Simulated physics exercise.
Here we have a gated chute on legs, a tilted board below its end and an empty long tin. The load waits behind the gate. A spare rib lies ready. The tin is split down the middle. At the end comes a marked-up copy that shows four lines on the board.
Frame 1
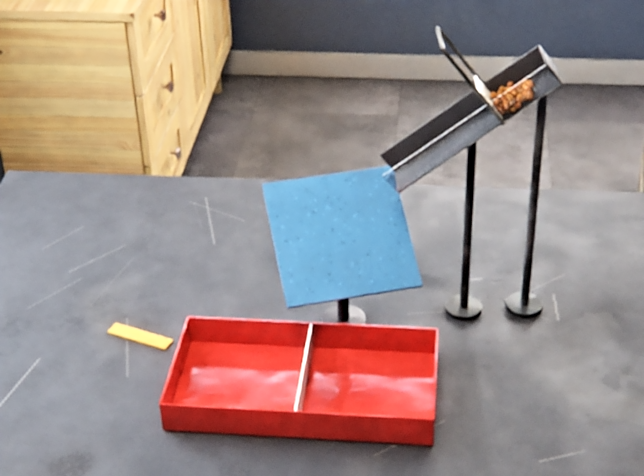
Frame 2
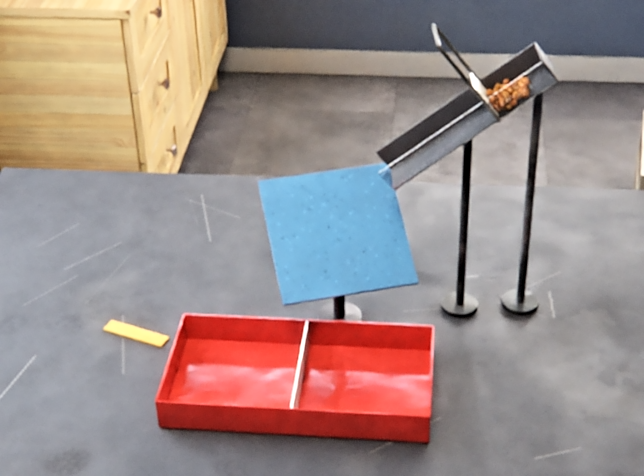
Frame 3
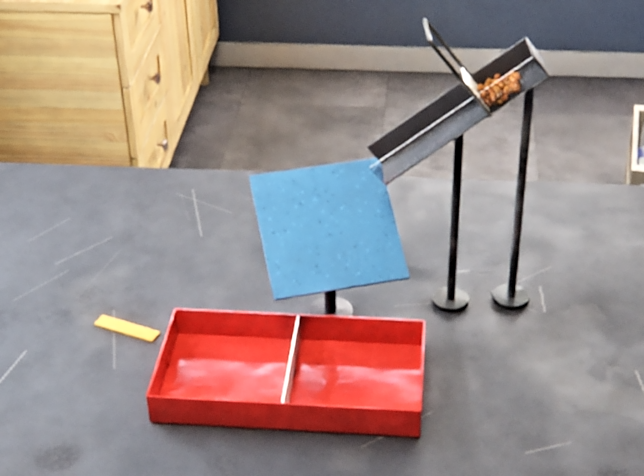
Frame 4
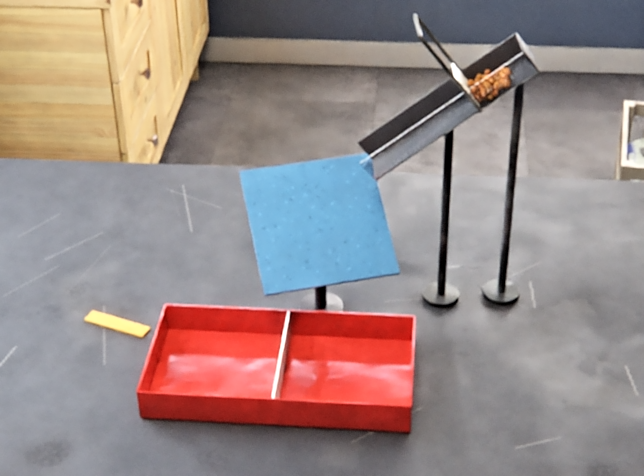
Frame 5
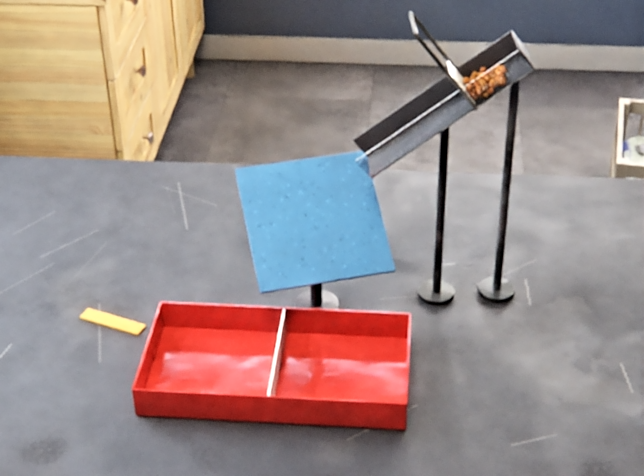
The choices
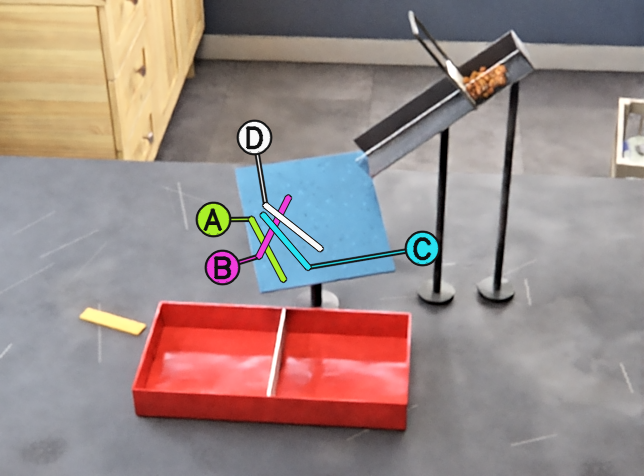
The camera view shifts slightly, so the whole setup slides a little left, while nothing on the table moves: brown pieces sit behind a raised gate flap in a sloping chute, above a tilted blue board and an empty, divided red tray.
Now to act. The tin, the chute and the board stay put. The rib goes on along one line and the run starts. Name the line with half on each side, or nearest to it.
Choose B.
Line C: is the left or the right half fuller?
The right half.
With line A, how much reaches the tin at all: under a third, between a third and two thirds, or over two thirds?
Line A gives over two thirds.
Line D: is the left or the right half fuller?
The right half.
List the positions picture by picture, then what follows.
Load behind the gate at (507, 95), cereal balls; lip of the chute at (396, 182), sloping fairly steeply, in the first frame.
Middle of the board at (338, 231), tilted fairly steeply; middle of its low edge at (352, 293); of its high edge at (324, 172), in the second frame.
Front corners of the tin at (147, 396) and (420, 411); front end of its middle wall at (282, 403); gate still shut at (468, 80), in the third frame.
Middle of the load at (484, 83); lip at (374, 170), in the fourth frame.
Middle of the load at (480, 81); lip at (369, 167), in the fifth frame.
On the marked copy, line A from (251, 219) to (283, 279); line B from (288, 197) to (259, 256); line C from (263, 215) to (308, 267); line D from (265, 205) to (320, 248).
With A, of what is caught, a stray few in the left half, nearly all in the right.
With B, of what is caught, about two thirds in the left half, about a third in the right.
With C, of what is caught, a stray few in the left half, nearly all in the right.
With D, of what is caught, a stray few in the left half, nearly all in the right.
